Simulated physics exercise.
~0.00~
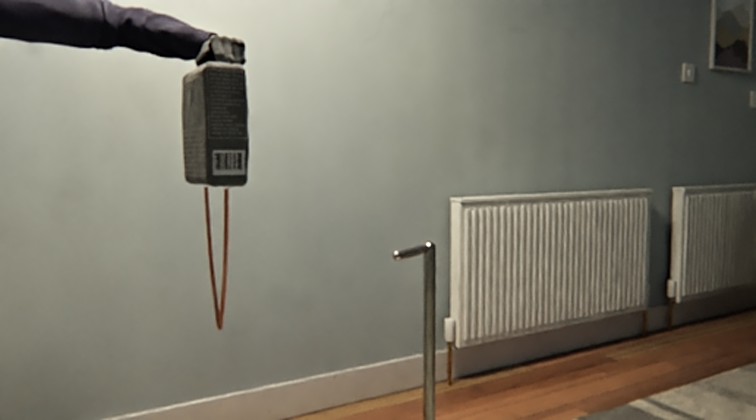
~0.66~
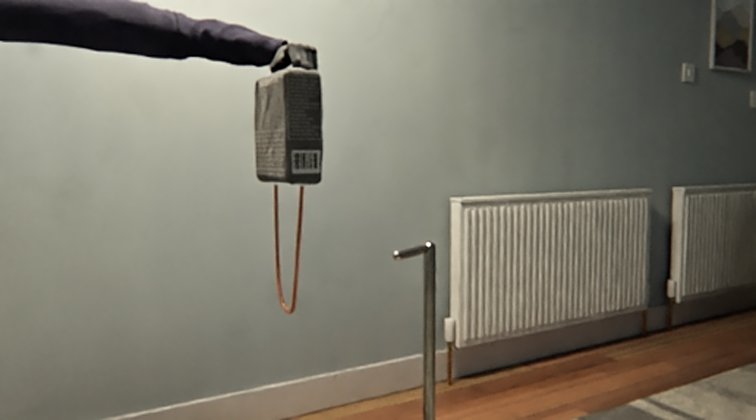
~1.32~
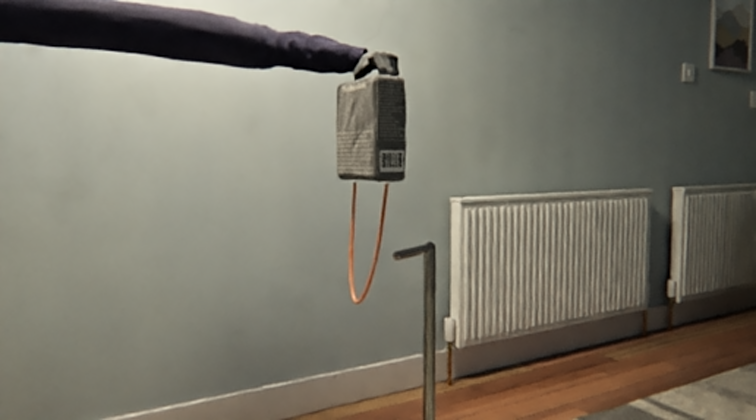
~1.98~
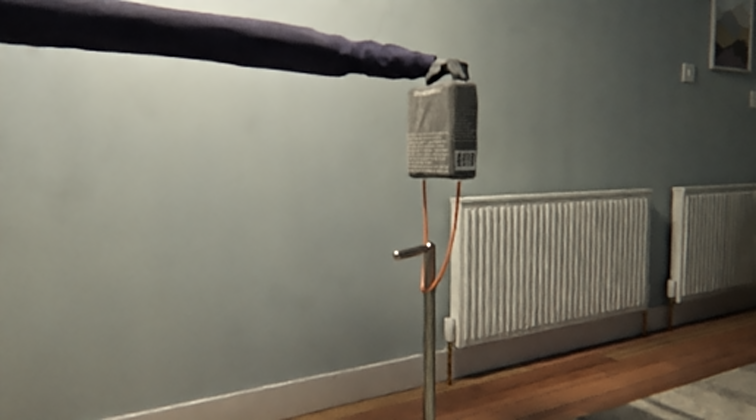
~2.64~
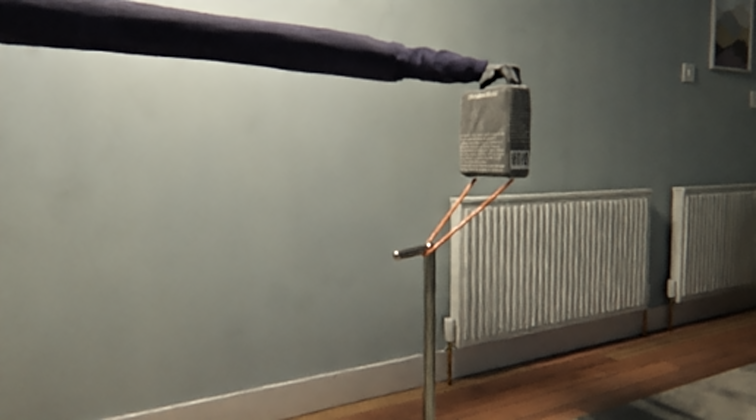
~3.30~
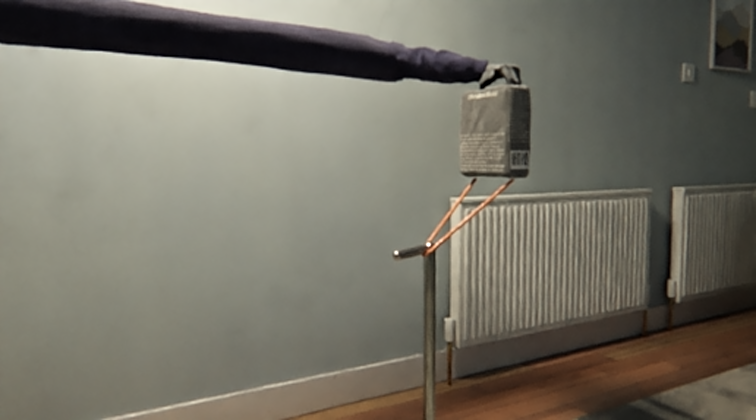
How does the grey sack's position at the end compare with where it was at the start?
At the start the grey sack hangs well to the left of the post, and at the end it is held up just to the right of the post.
